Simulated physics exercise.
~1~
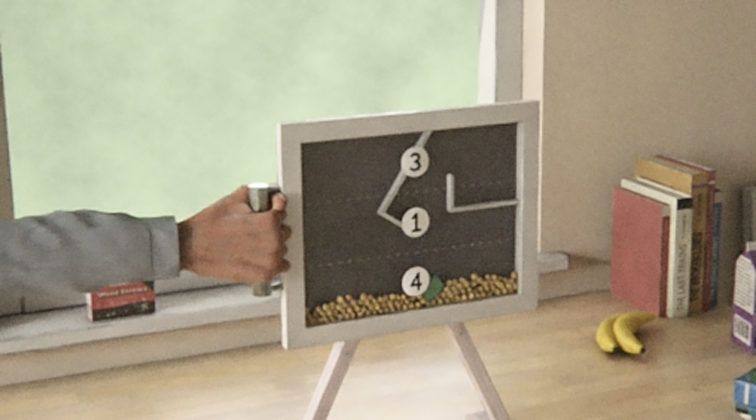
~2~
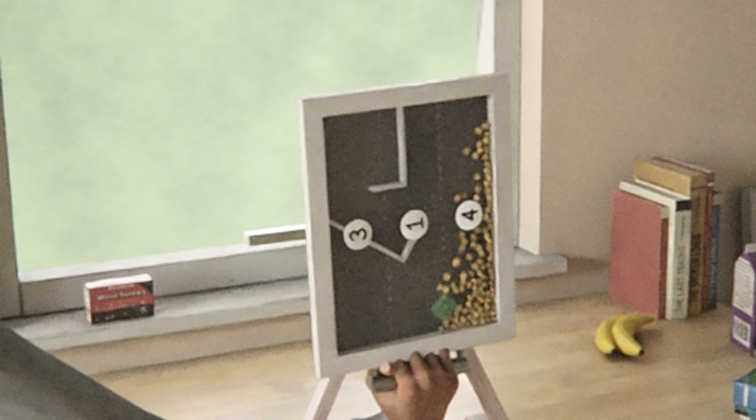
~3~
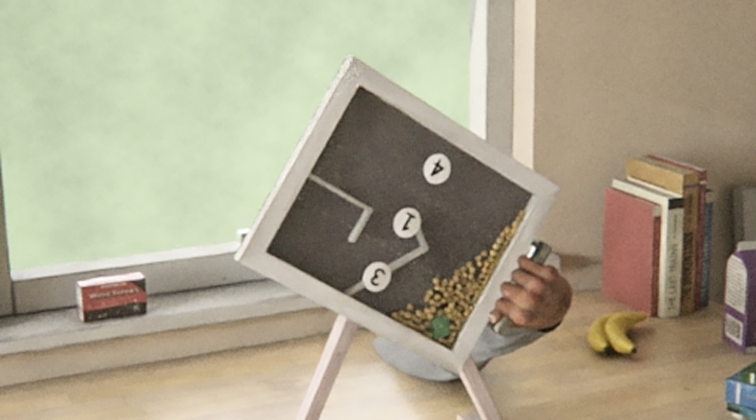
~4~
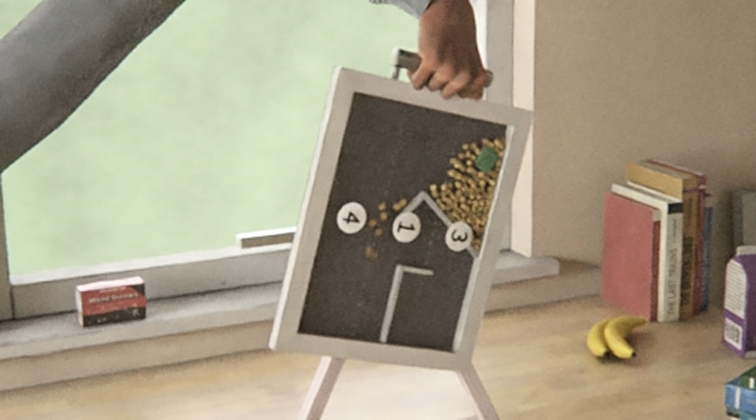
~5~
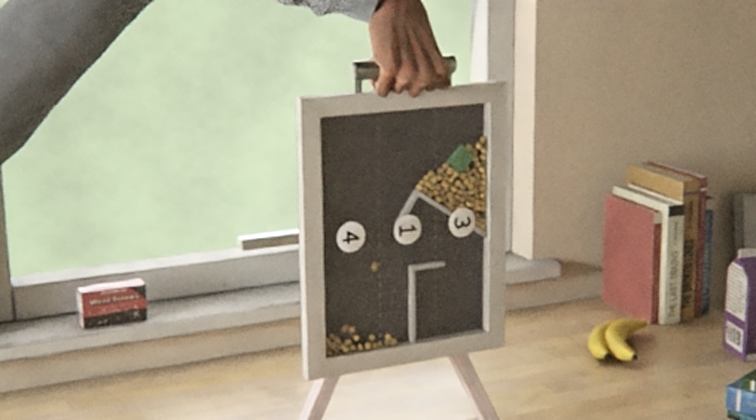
To begin with, a hand grips the handle at the left of a framed dark box on a stand, where chickpeas and a green block lie along the bottom. The hand turns the box anticlockwise until the handle is underneath and the chickpeas are heaped along the right side. It keeps turning, and they gather in the lower right corner with the block. As the handle comes round to the top, the heap rides up on the right and some chickpeas spill leftward. Finally, most rest with the block above a bent bar at upper right, while a small pile lies at lower left.
